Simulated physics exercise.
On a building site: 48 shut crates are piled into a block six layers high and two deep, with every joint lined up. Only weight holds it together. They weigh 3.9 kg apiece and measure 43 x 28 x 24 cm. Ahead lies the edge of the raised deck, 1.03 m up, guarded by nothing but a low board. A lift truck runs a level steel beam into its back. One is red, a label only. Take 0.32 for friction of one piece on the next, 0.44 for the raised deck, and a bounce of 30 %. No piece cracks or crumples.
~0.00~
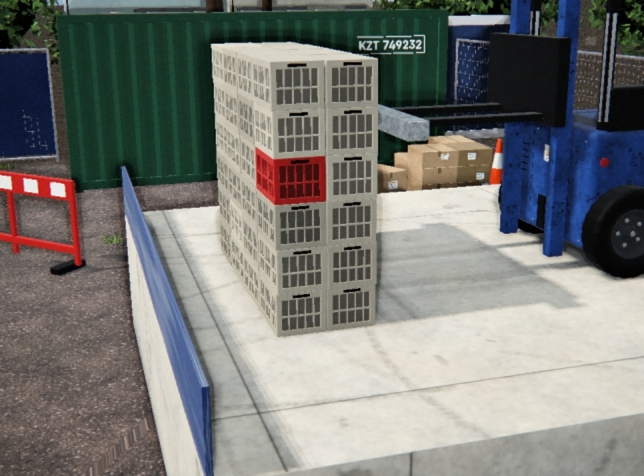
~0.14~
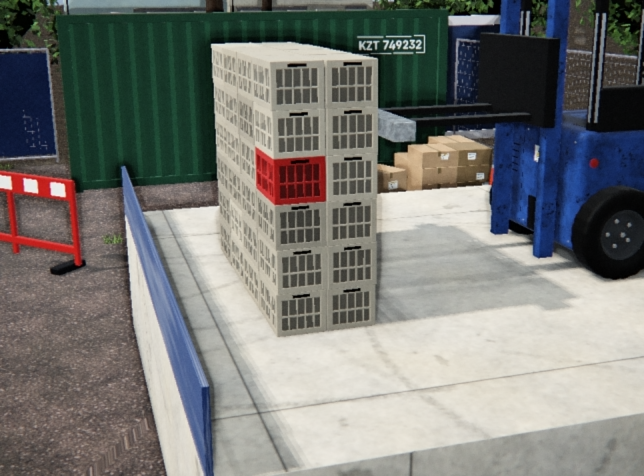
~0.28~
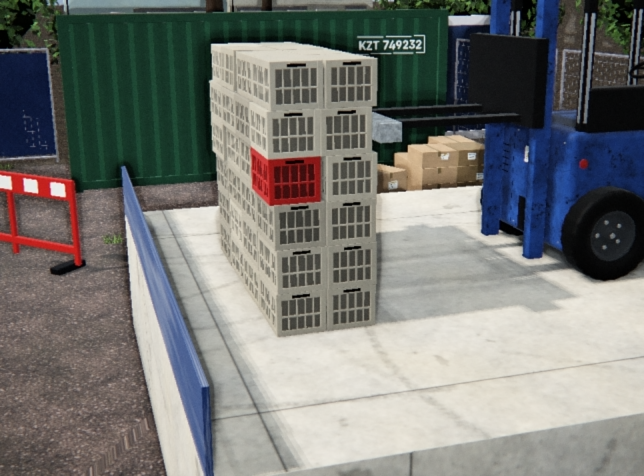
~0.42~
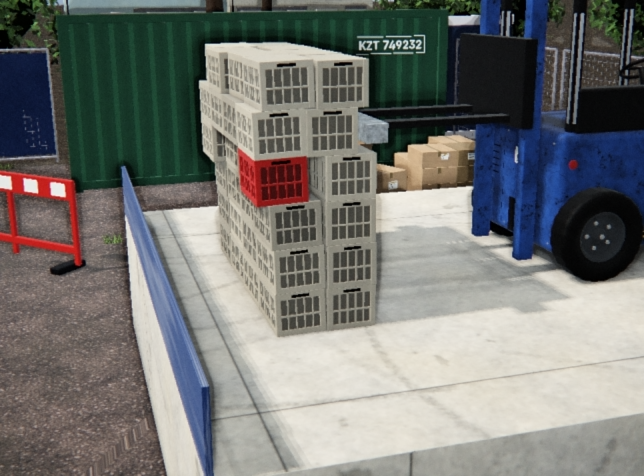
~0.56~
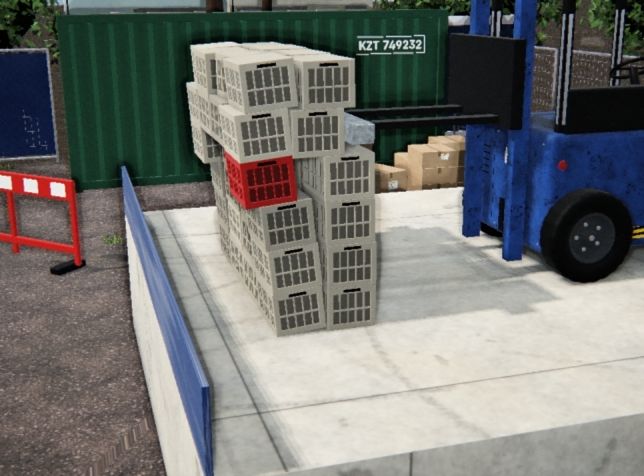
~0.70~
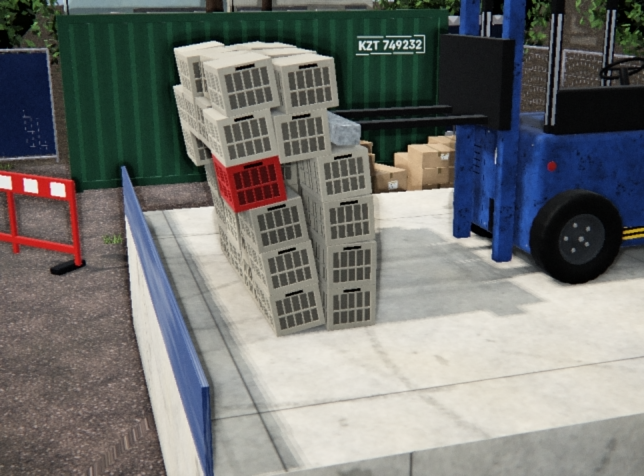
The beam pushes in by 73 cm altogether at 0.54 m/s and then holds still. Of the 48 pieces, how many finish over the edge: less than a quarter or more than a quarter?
Ending over the edge: More than a quarter.
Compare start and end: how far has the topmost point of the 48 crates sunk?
About 50 cm.
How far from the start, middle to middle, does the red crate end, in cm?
Moved: Red 250.
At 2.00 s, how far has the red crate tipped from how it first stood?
Roughly 100°.
Around 1.24 s, none of the 48 crates over the edge, 34 disturbed; red crate tipped 45°, 22 cm lower.
Around 2.00 s, 11 of the 48 crates over the edge; red crate on its side.
Finally (3.7 s), 17 of the 48 crates over the edge; red crate on its side. That is 35 per cent.
